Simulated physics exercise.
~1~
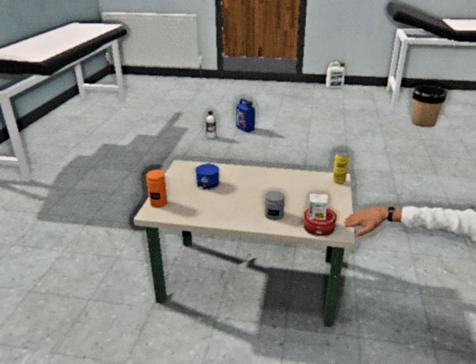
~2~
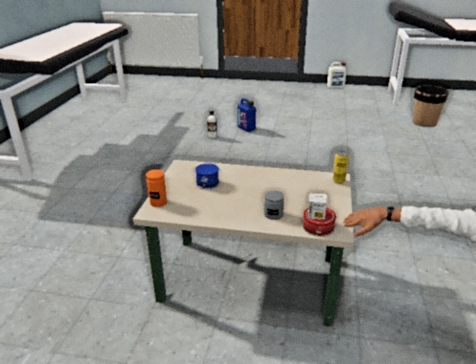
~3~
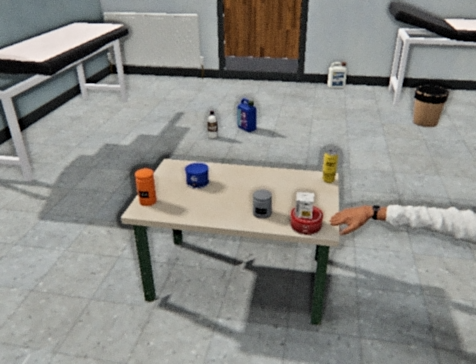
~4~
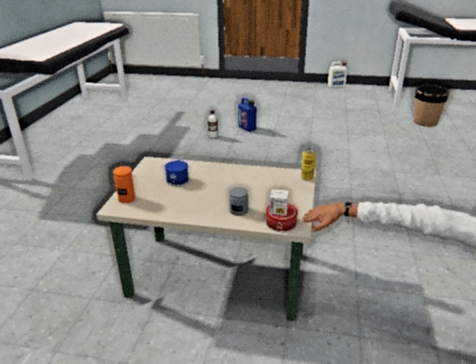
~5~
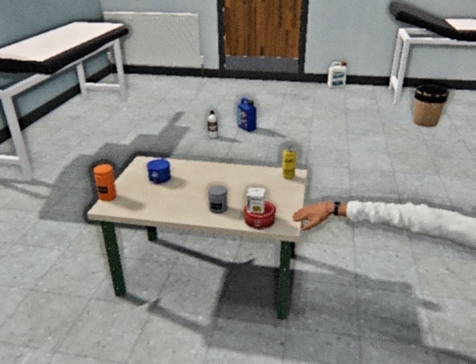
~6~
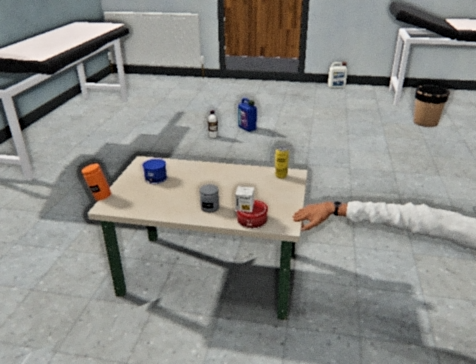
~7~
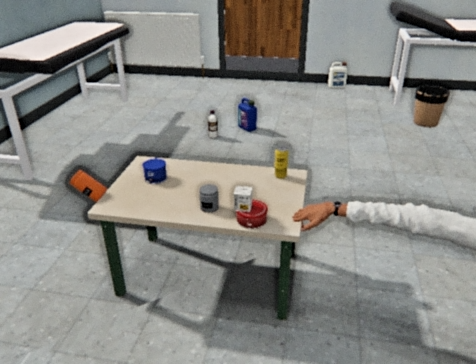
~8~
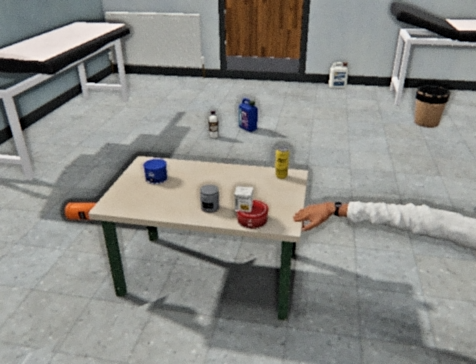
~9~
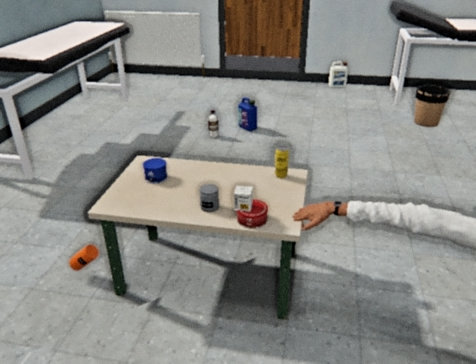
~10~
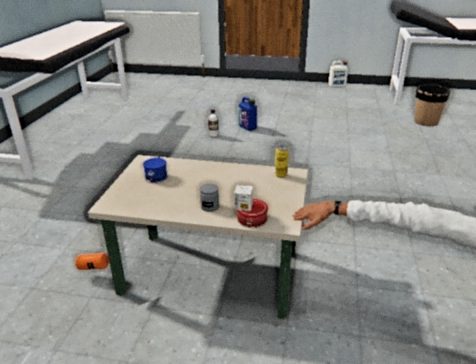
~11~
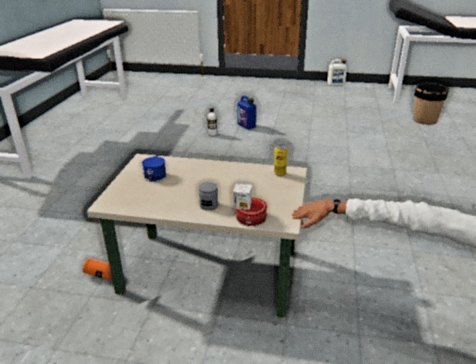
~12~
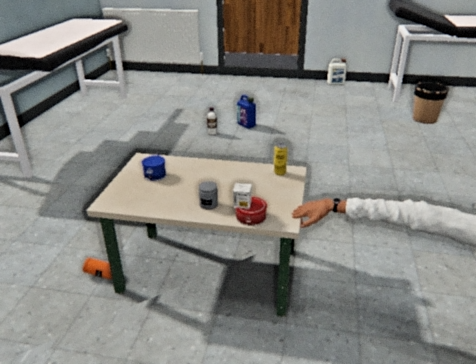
In a room with tiled floors and padded benches, a hand pulled a small table of jars and tubs to the left, and the orange jar tipped off the left edge and ended up lying on the floor while the others stayed on top.
